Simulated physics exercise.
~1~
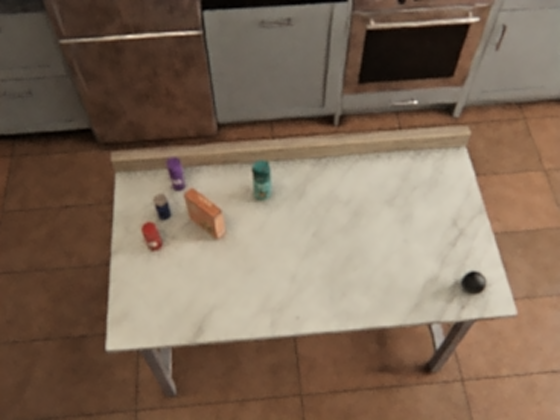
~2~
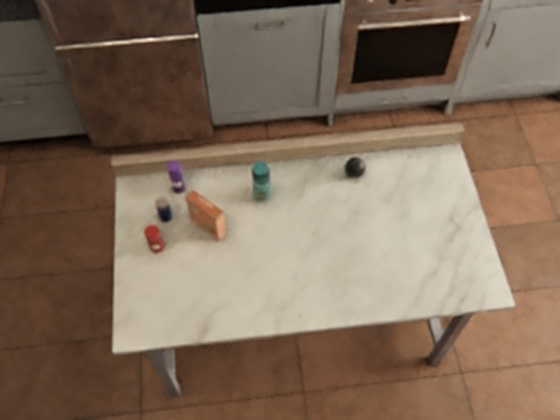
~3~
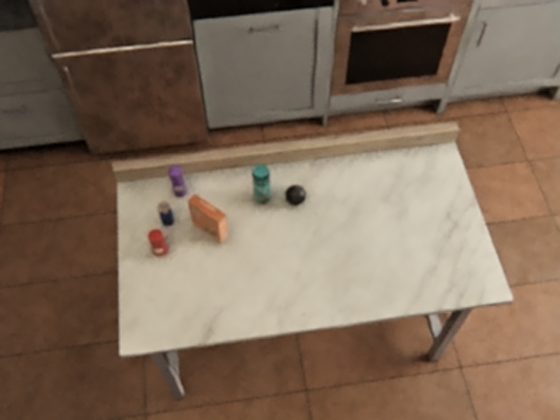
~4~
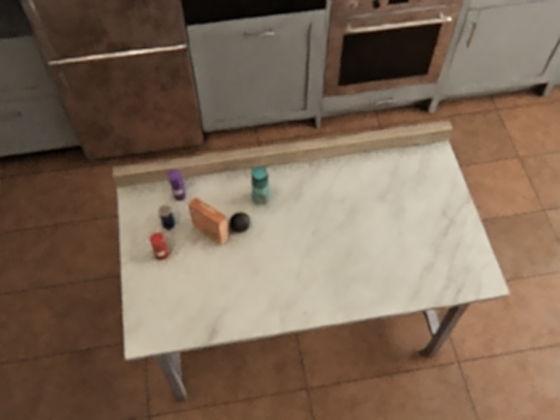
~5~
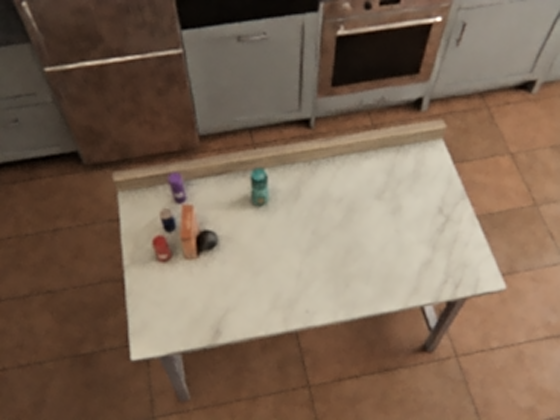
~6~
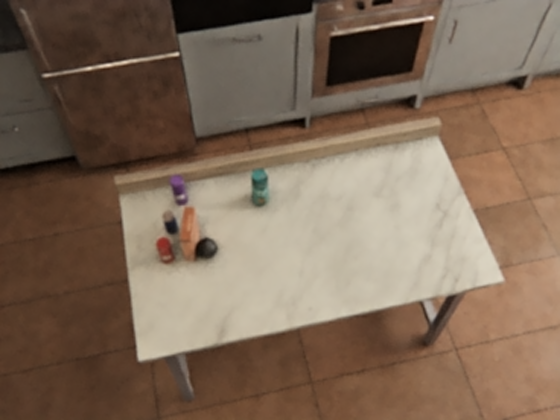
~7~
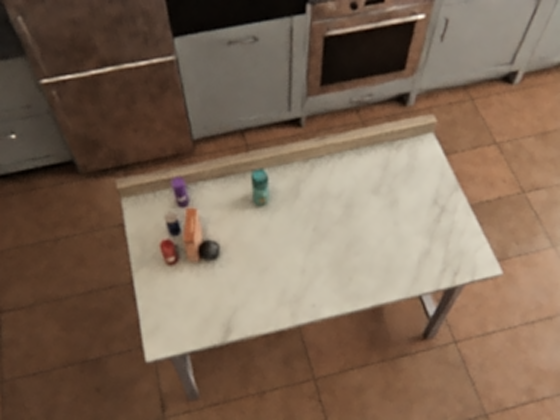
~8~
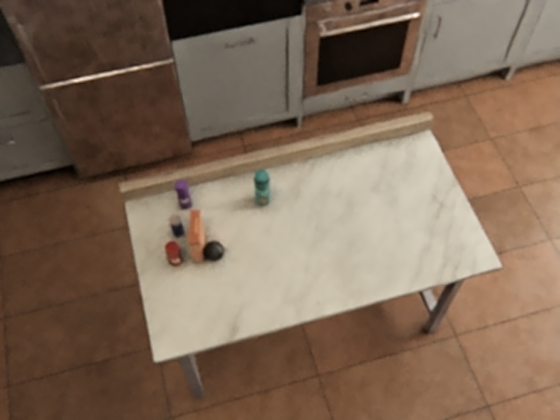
A marble-topped table with a black ball rolling off the far rail, nudging an upright orange packet and settling beside it.
